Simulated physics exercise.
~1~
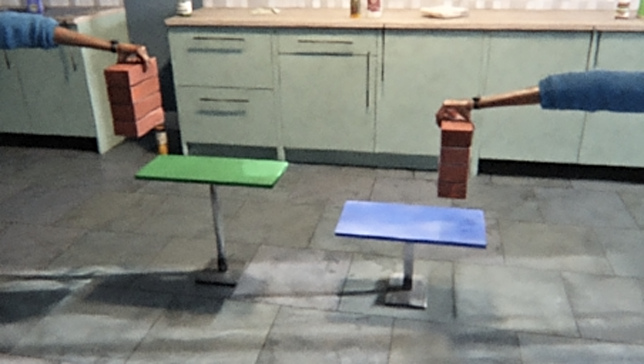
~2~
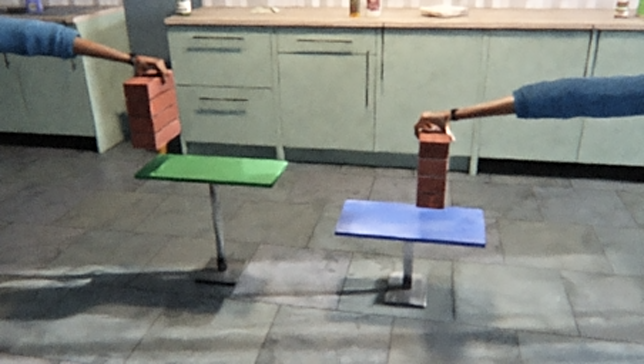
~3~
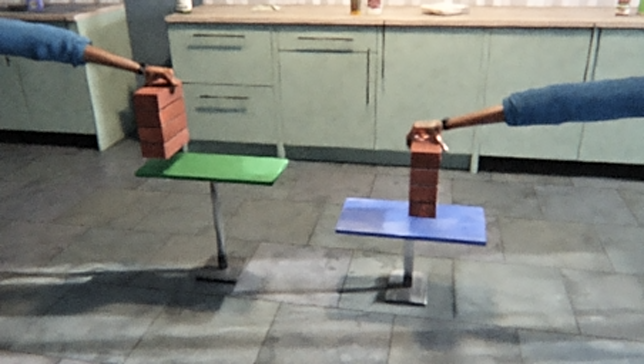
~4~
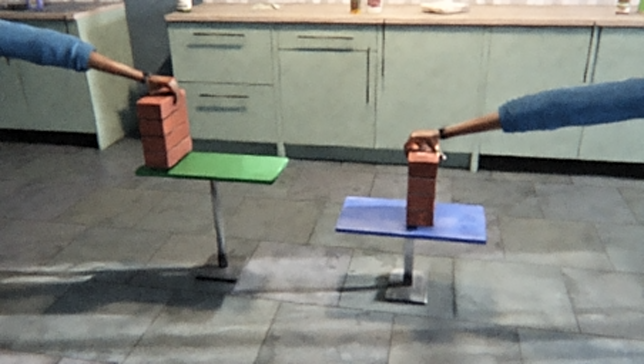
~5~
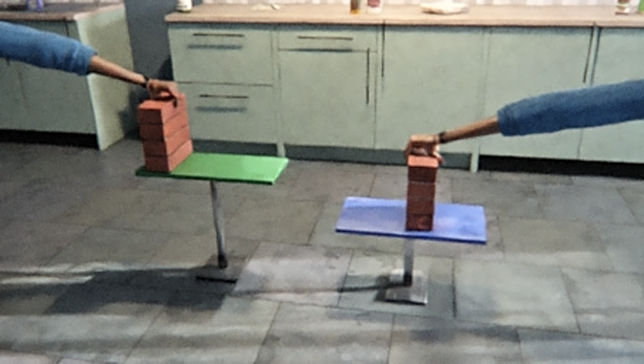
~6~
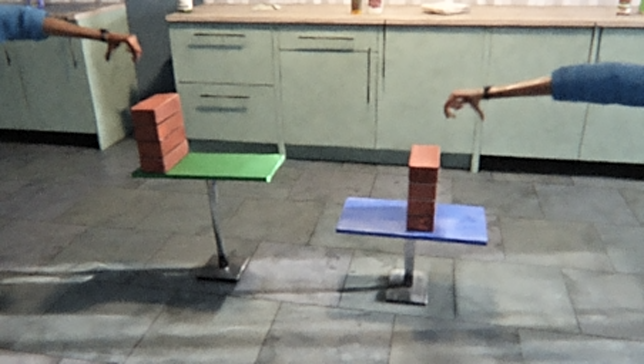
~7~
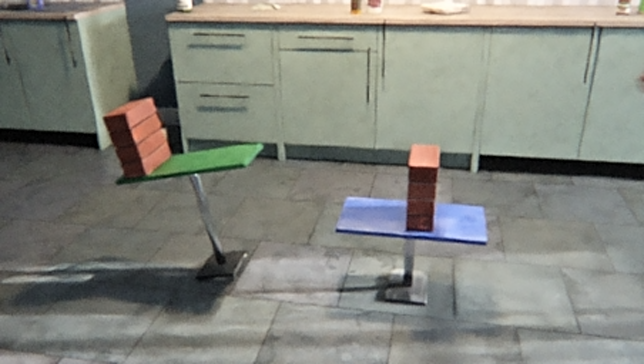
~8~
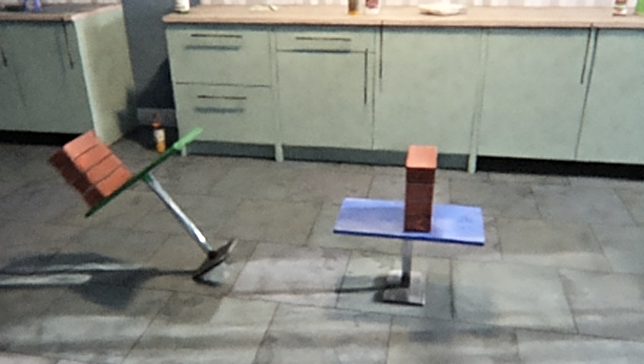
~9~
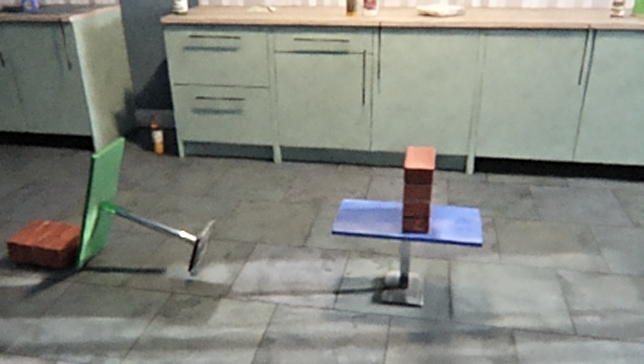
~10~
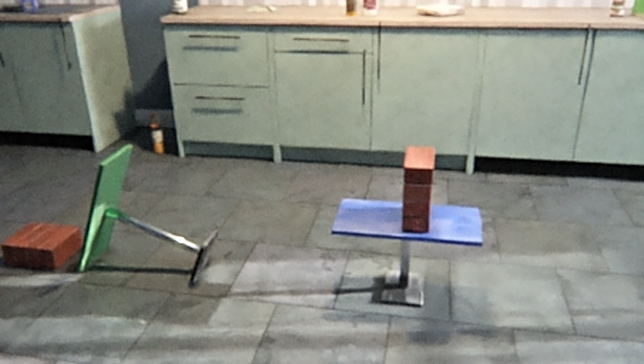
In a kitchen, hands load bricks onto two stands; the green topples left, blue stays upright.
